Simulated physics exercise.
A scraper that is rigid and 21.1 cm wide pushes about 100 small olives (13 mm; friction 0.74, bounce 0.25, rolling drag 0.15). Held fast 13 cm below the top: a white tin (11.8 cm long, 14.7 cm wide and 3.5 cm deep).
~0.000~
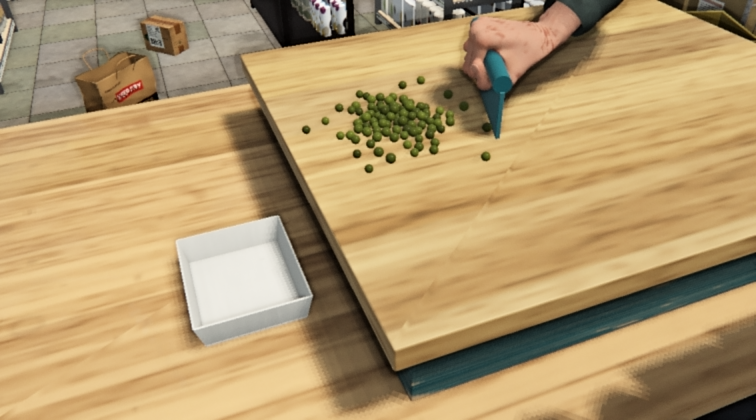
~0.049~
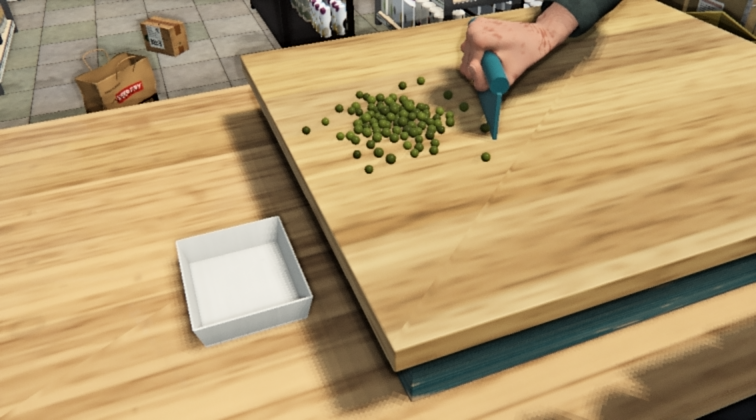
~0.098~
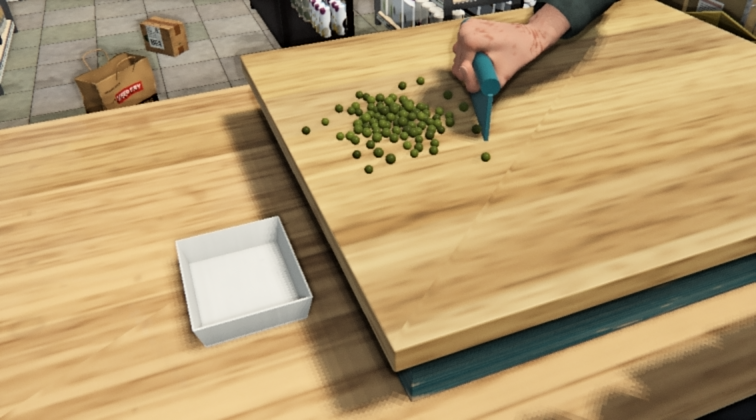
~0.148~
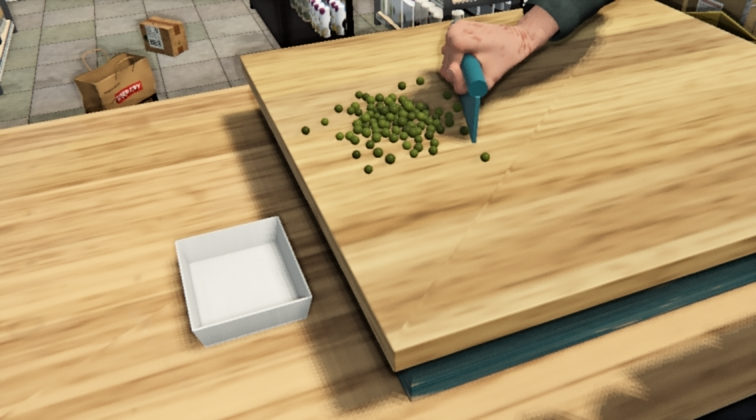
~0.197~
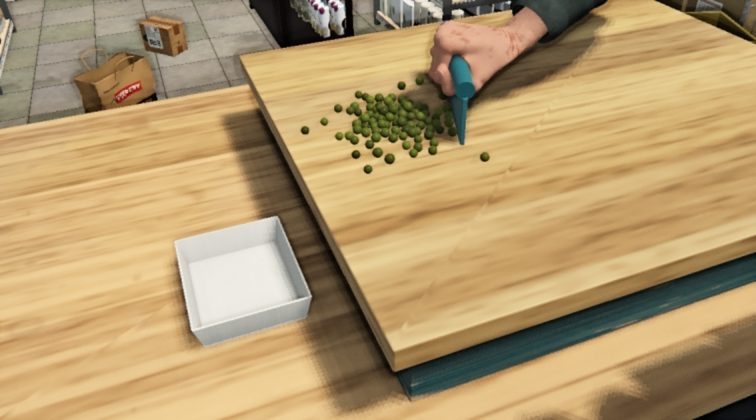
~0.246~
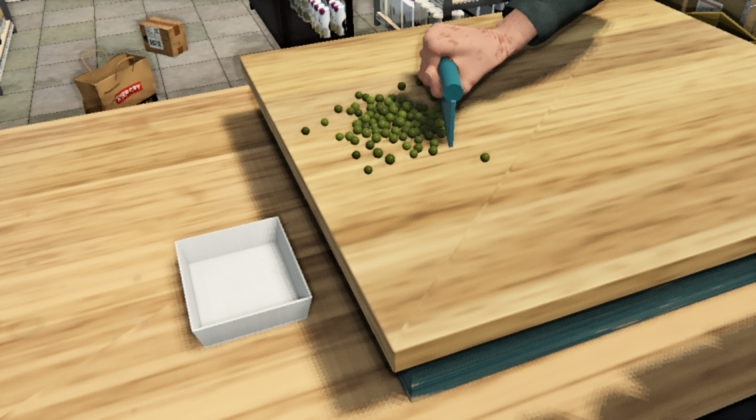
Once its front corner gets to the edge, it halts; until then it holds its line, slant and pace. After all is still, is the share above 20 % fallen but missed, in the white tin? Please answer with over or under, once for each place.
Fallen but missed, over; white tin, under.
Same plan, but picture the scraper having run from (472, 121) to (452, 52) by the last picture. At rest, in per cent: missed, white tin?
Missed 5, white tin 0.
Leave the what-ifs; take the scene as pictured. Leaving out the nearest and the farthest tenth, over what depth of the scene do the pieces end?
Close to 20 cm front to back.
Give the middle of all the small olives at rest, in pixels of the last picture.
Somewhere near pixel (294, 206).
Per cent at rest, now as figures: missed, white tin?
45 per cent is missed, and the white tin gets 10 per cent.
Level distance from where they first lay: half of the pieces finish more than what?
Around 16 centimetres.
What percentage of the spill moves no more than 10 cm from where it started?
Something like 10 in a hundred.
Then, at 0.54 s, scraper 16 cm from its start, spill 18 cm wide; still on top 100 %.
After 0.84 s, scraper 25 cm from its start, spill 22 cm wide; off the edge, not caught 15 %, still on top 85 %.
After 1.09 s, scraper 25 cm from its start, spill 23 cm wide; white tin 10 %, off the edge, not caught 45 %, still on top 45 %.
In the end, at 1.6 s, white tin 10 %, fallen but missed 45 %, still on top 45 %.
